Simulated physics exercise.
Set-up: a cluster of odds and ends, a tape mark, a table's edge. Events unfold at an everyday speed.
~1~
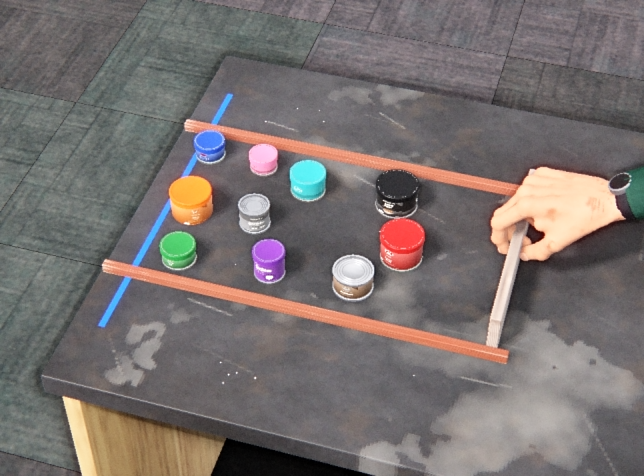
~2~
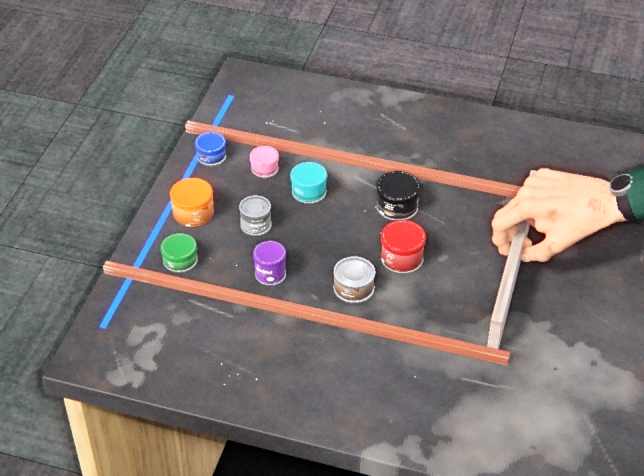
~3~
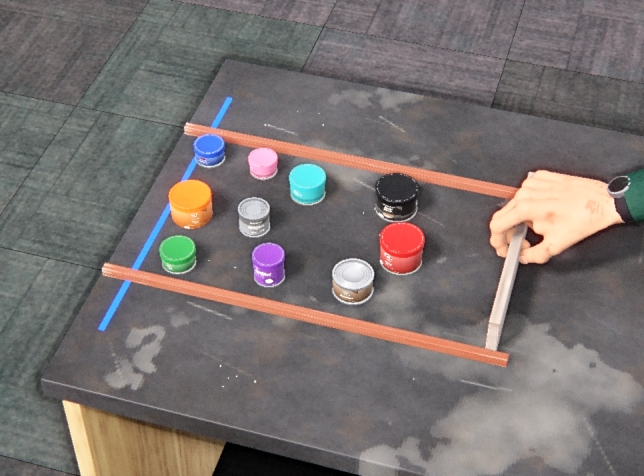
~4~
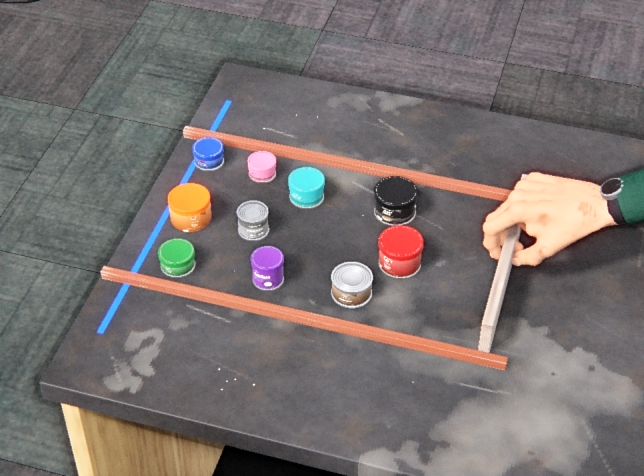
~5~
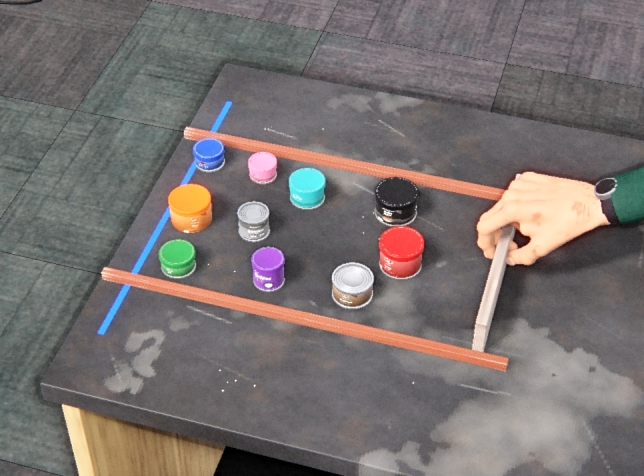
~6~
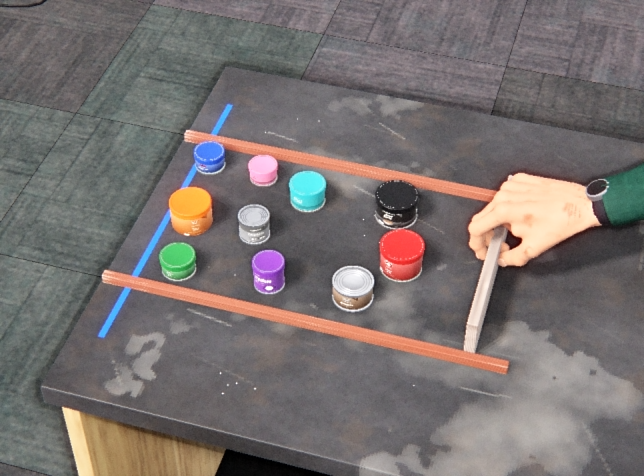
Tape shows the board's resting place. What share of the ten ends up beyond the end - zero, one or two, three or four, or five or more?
What ends up beyond the end is five or more of them.
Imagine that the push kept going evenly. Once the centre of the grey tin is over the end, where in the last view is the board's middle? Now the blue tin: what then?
First one: Around (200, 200). Other one: Around (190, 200).
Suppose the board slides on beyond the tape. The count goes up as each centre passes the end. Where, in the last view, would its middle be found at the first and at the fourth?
In pixels, around (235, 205) followed by around (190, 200).
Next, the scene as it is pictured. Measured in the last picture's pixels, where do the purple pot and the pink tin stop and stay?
(123, 255), and the other (190, 145).
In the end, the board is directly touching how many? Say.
It adds up to 5.
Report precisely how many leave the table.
Result - number fallen: 5.
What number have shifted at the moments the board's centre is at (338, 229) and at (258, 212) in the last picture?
Moved so far: 5, later 9.
Soon after, none off yet; blue tin at rest near (210, 158); orange tub at rest near (191, 212); green tin at rest near (178, 262).
Then, none off yet; blue tin moving near (202, 158); orange tub moved about its own width near (137, 199); green tin moved about its own width near (125, 260).
At rest, the number that fall off is five or more; fallen, turquoise tin, grey tin, green tin, orange tub and blue tin.
